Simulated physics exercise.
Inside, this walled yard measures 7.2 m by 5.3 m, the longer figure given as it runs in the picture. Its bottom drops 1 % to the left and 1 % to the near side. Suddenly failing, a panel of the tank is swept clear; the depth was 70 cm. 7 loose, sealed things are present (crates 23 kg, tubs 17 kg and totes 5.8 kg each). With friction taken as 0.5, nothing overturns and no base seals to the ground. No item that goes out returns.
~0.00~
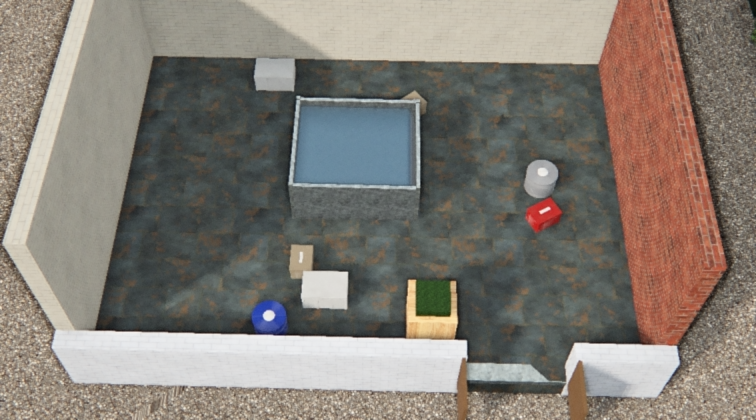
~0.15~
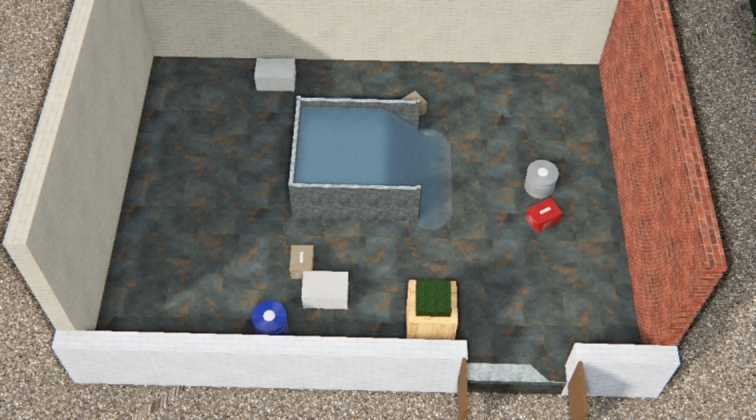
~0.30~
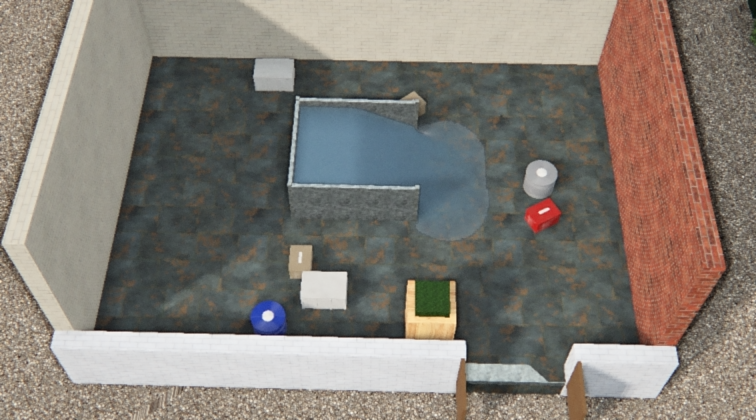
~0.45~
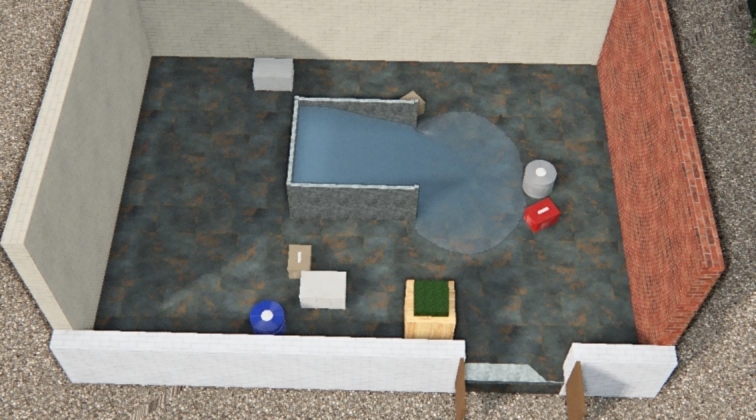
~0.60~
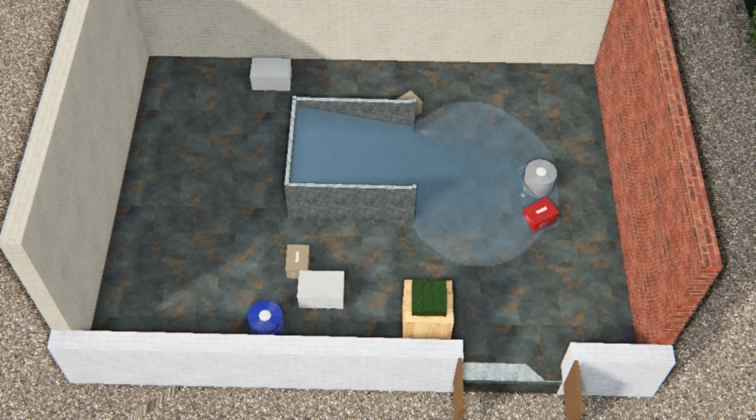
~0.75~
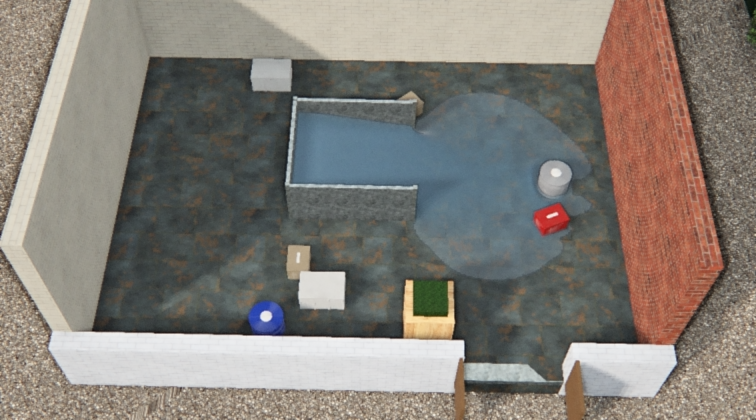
A tank loses its right side, and water spreads right, shifting a gray tub and red tote.
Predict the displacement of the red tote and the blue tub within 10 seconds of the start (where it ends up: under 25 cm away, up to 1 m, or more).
By the end the red tote is well away and the blue tub is close to its start.
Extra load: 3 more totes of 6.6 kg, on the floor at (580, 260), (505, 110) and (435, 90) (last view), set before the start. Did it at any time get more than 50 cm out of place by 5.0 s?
Well, in that order it's higher, higher and higher.
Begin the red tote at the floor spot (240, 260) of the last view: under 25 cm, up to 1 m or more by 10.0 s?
It barely shifts.
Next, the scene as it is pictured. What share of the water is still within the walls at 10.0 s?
Roughly 76 percent.
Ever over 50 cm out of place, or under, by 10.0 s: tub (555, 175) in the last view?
Lab note: Result beyond threshold.
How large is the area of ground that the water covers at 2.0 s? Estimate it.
The covered patch comes to about 16 m2.
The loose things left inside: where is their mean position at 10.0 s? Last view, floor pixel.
I'd put it around (287, 254).
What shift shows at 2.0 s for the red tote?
Around 200 centimetres.
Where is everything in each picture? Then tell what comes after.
In the first frame, the red tote at (545, 211) rests on the ground; the blue tub at (269, 316), on the bottom; 2.5 m2 under water; 0 of 7 have shifted.
In the second frame, the red tote at (545, 211), on the bottom; the blue tub at (269, 316), on the bottom; water covers 3.4 m2; 0 of 7 have shifted.
In the third frame, the red tote at (544, 211), on the bottom; the blue tub at (268, 316) rests on the ground; water covers 4.6 m2; 0 of 7 have shifted.
In the fourth frame, the red tote at (543, 211), on the bottom; the blue tub at (267, 316) rests on the ground; 6.0 m2 under water; 0 of 7 have shifted.
In the fifth frame, the red tote at (542, 210) rests on the ground; the blue tub at (265, 315) rests on the ground; water covers 7.4 m2; 0 of 7 have shifted.
In the sixth frame, the red tote at (552, 216) rests on the ground, 17 cm from its start; the blue tub at (266, 316), on the bottom; 9.1 m2 under water; 2 of 7 have shifted.
After 2.0 s the red tote is near (617, 315), 1.9 m from its start, afloat; the blue tub is near (266, 316), 0.0 m from its start, aground; 0 of 7 are out; 2 afloat.
After 4.5 s the red tote has gone out; the blue tub is near (266, 316), 0.0 m from its start, aground; 1 of 7 are out; 1 afloat.
After 7.0 s the red tote has gone out; the blue tub is near (266, 316), 0.0 m from its start, aground; 1 of 7 are out; 0 afloat.
After 10.0 s the red tote has gone out; the blue tub is near (266, 316), 0.0 m from its start, aground; 1 of 7 are out; 1 afloat.
